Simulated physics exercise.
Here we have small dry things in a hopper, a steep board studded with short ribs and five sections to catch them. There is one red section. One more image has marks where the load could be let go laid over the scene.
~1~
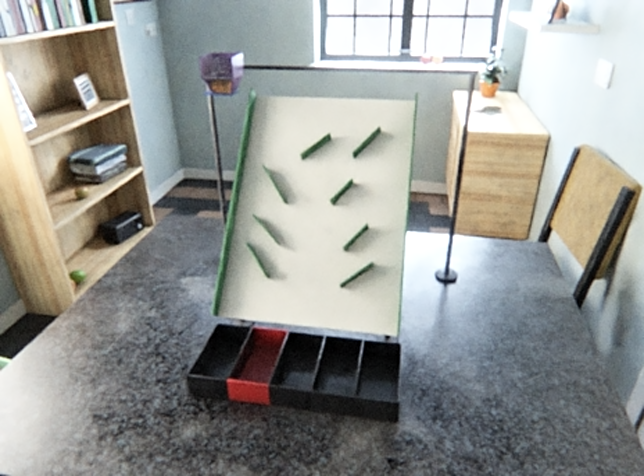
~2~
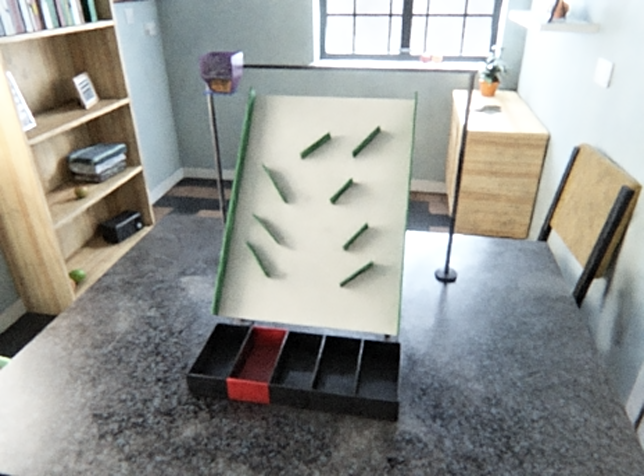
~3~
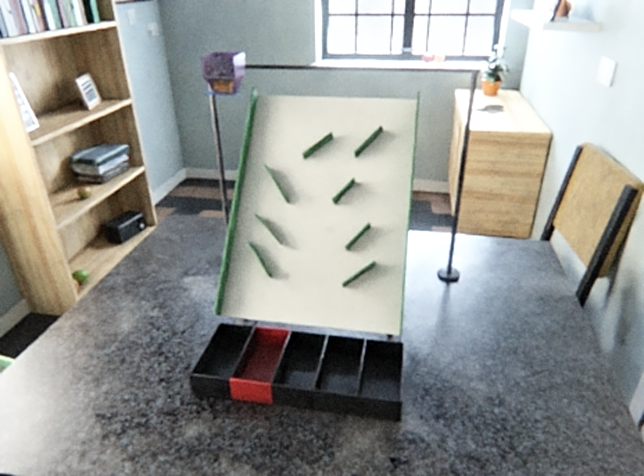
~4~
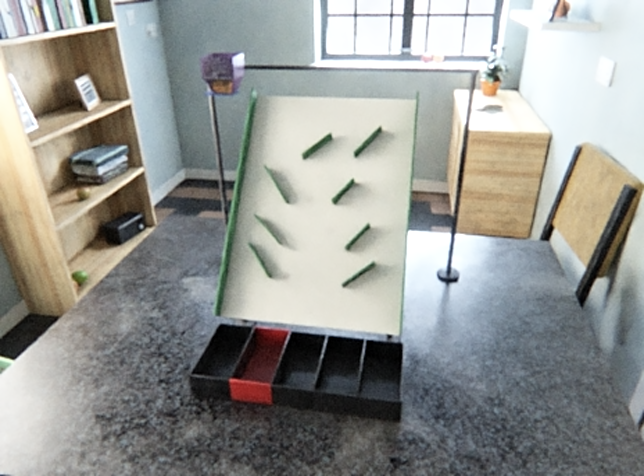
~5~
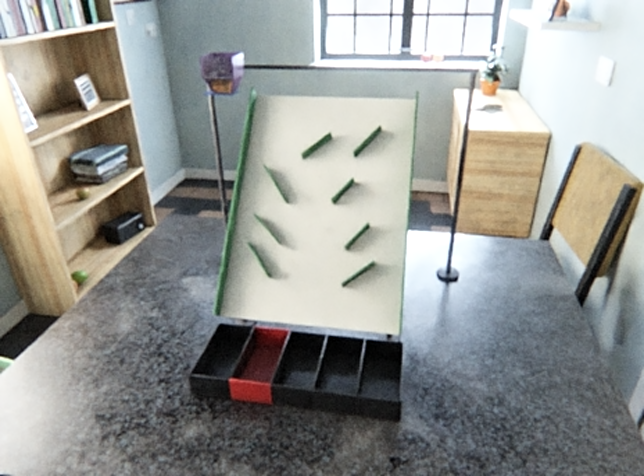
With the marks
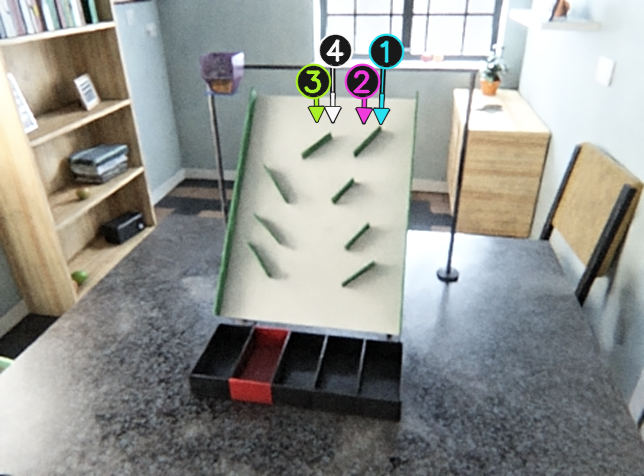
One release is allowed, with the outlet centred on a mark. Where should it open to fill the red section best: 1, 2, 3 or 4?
Take 2.
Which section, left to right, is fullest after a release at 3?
It is the third one.
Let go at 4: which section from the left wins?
The third.
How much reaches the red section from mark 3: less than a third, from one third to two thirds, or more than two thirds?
It is less than a third.
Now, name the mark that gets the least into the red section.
It is 3.
On the marked copy, mark 1 meets the board at (381, 118); mark 2 meets the board at (363, 117); mark 3 meets the board at (316, 116); mark 4 meets the board at (332, 116).
With 1, about a third in the red section, about two thirds in other sections, a stray few held on the board.
With 2, most in the red section, about a quarter in other sections.
With 3, a stray few in the red section, nearly all in other sections.
With 4, about a quarter in the red section, about two thirds in other sections.
